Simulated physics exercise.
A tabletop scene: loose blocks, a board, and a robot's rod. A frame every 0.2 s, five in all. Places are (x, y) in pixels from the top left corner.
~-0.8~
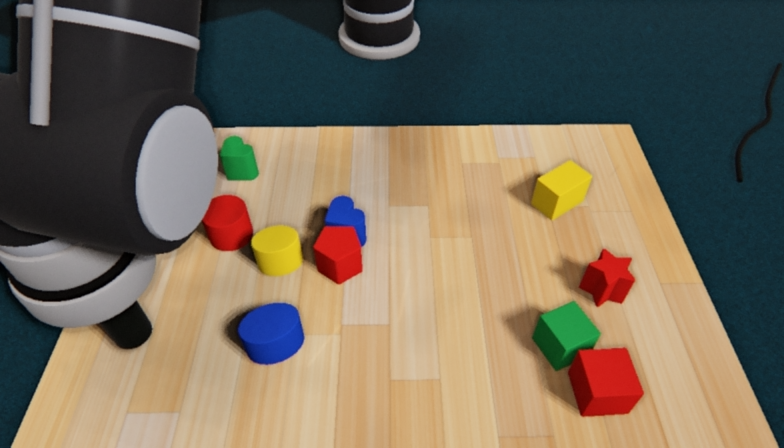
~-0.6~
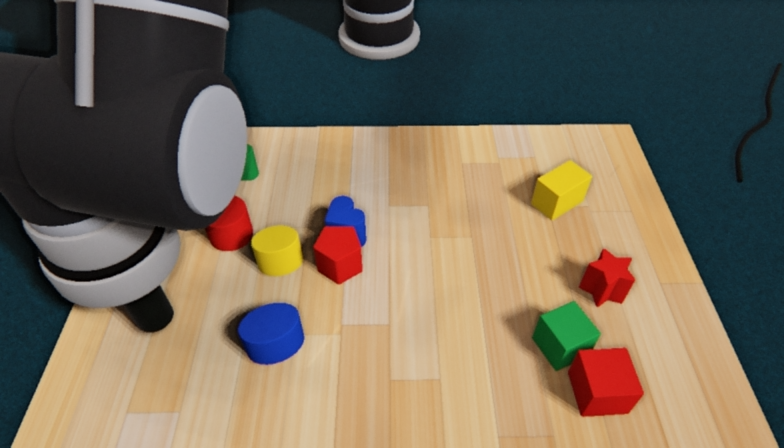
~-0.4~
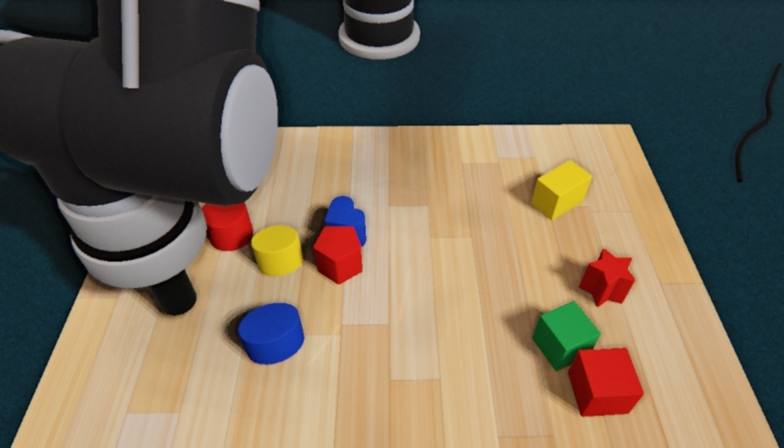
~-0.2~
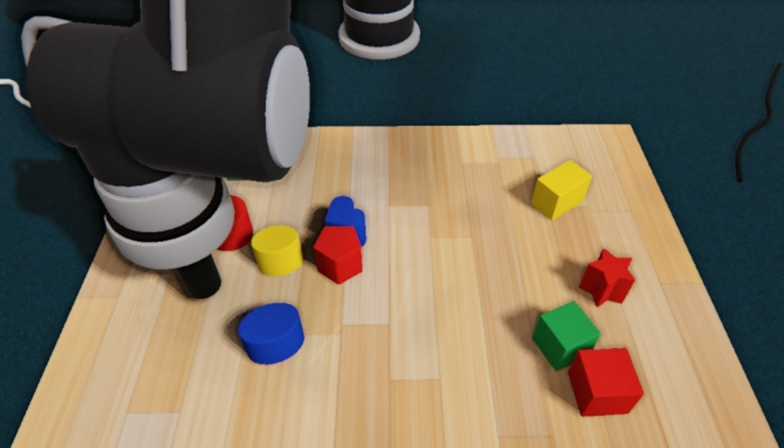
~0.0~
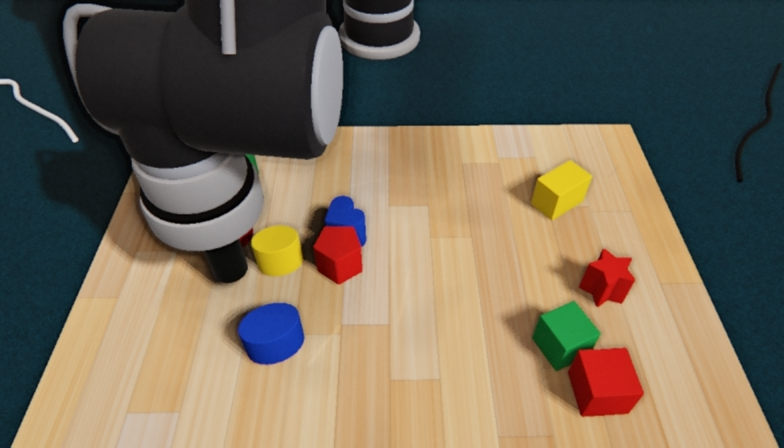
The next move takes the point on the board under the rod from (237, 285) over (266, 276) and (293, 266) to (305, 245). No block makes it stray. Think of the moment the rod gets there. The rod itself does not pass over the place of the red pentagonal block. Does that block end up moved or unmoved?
It's unmoved.
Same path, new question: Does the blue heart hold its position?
That would be a no.
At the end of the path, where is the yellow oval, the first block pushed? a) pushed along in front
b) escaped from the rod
It's a.
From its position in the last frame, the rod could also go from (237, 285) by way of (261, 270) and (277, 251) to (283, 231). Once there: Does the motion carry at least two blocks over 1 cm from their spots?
That would be a no.
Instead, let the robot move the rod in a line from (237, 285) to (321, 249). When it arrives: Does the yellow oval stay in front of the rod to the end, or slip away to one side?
Ahead.
On the path given first. Halfway along, rod (276, 256); yellow oval (304, 225).
At the end, rod (302, 230); yellow oval (326, 200); red pentagonal block not moved; blue heart (361, 206).
